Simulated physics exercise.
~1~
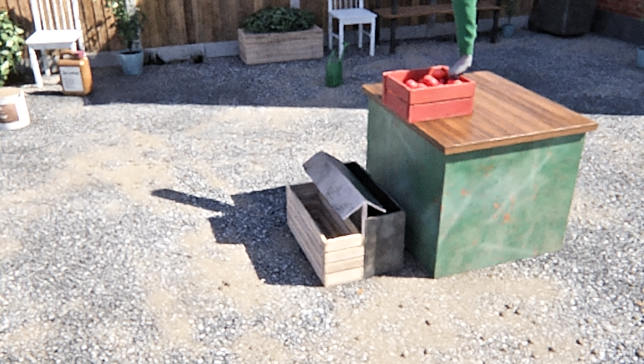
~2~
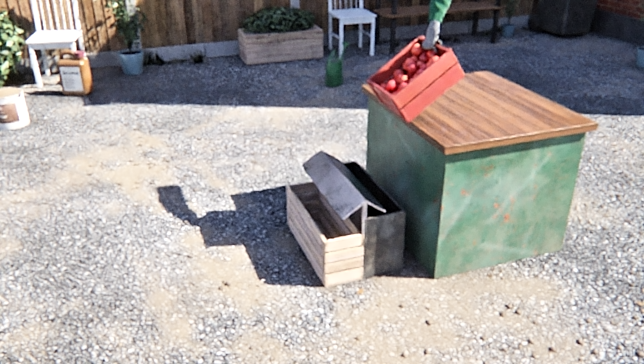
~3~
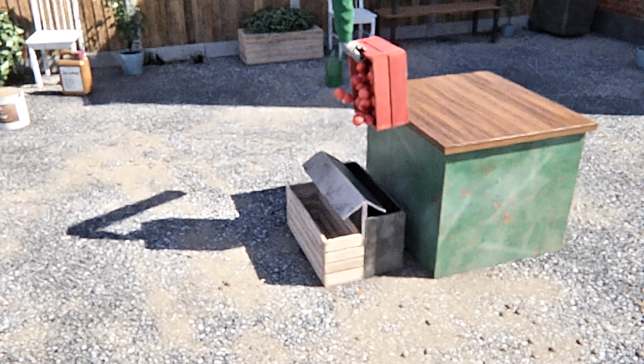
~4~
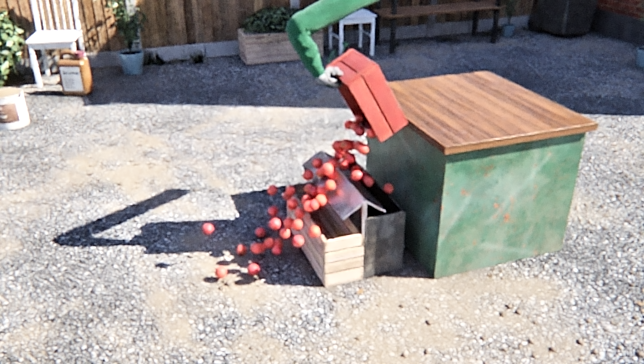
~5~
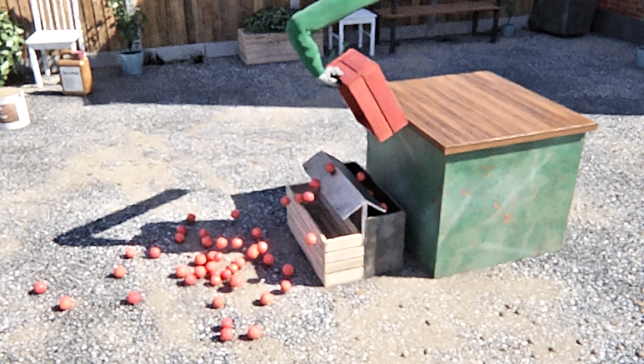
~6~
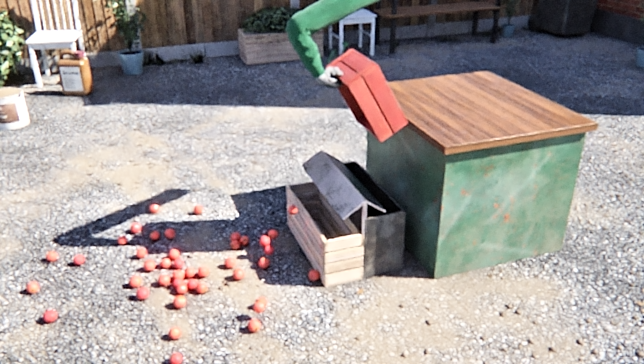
A red box full of tomatoes, gripped by a green-sleeved arm, sits on the wooden top of a green bench in a sunny gravel yard. The arm lifts and tilts the box, then swings it left past the bench edge. Tipped beyond upright, it pours the tomatoes towards a black box and a wooden tote with a roof-shaped ridge above them. Many tumble left over the tote, and only some stay near the ridge briefly. With the red box held upturned, most of the tomatoes end up scattered across the gravel beyond the tote.
